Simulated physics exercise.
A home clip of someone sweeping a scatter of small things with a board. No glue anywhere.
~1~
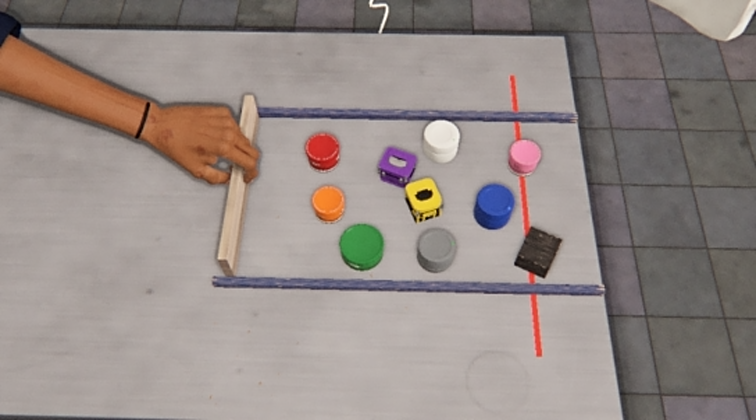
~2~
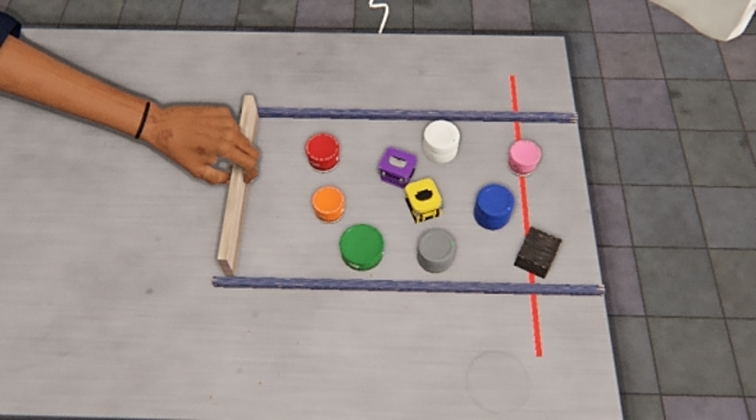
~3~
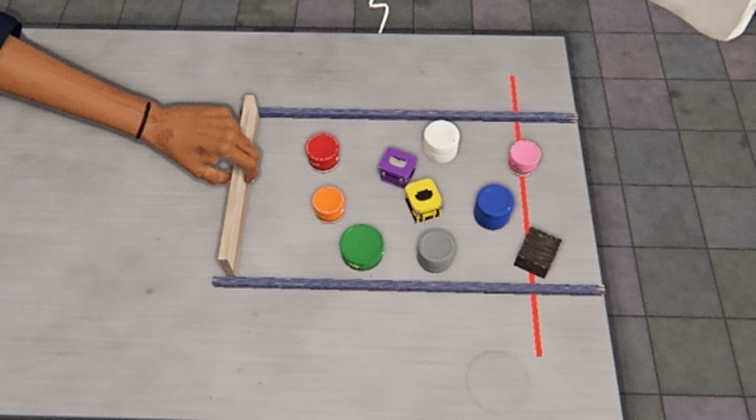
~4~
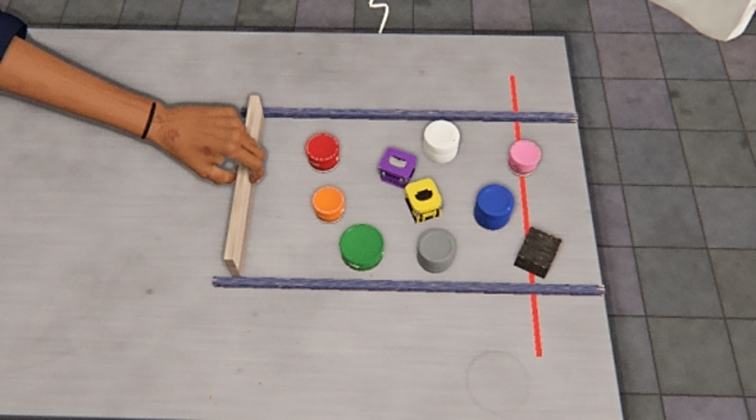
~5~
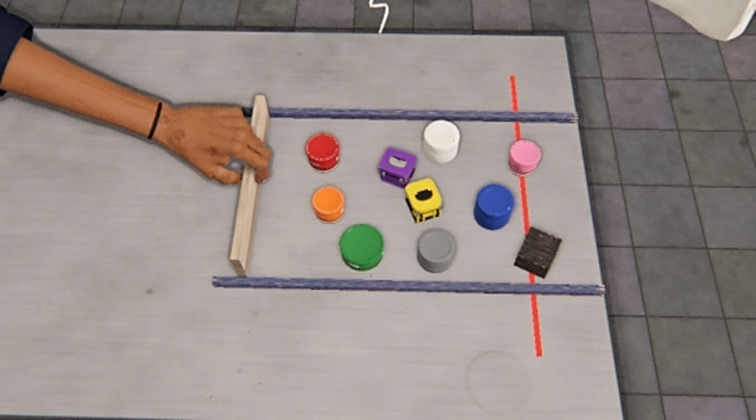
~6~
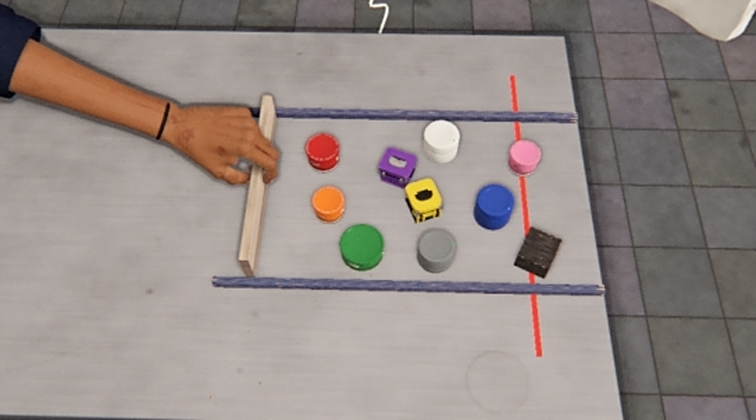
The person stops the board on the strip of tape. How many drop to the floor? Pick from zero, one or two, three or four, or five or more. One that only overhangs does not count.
As it turns out, the number that fall off is one or two.
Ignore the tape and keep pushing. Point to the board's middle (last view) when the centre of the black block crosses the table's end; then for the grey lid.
Its middle is around (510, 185) and around (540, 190).
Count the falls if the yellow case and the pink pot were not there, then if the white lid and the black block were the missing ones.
1 in the first case, 1 in the second.
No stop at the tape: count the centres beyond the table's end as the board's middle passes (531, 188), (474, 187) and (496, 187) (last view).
It would be 2, 0 and 0.
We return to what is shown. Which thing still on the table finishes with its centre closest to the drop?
That is the grey lid.
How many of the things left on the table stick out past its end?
The number is 1.
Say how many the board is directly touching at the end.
The number is 5.
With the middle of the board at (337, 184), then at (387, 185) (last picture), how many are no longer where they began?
The counts are 2 and 6.
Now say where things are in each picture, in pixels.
The first picture shows black block (538, 252); pink pot (524, 158); blue lid (494, 207); board (240, 182); tape (524, 199).
The second picture shows pink pot (523, 159); grey lid (436, 252).
The third picture shows blue lid (494, 207); white lid (441, 142).
The fourth picture shows black block (538, 253); orange pot (329, 206).
The fifth picture shows pink pot (523, 159); green tub (362, 248).
The sixth picture shows black block (538, 253); pink pot (523, 159); blue lid (494, 207); board (260, 183); tape (524, 199).
Soon after, none off yet; black block at rest near (538, 253); pink pot at rest near (523, 159); blue lid at rest near (494, 207).
In the end, the number that fall off is one or two; gone, blue lid and black block.
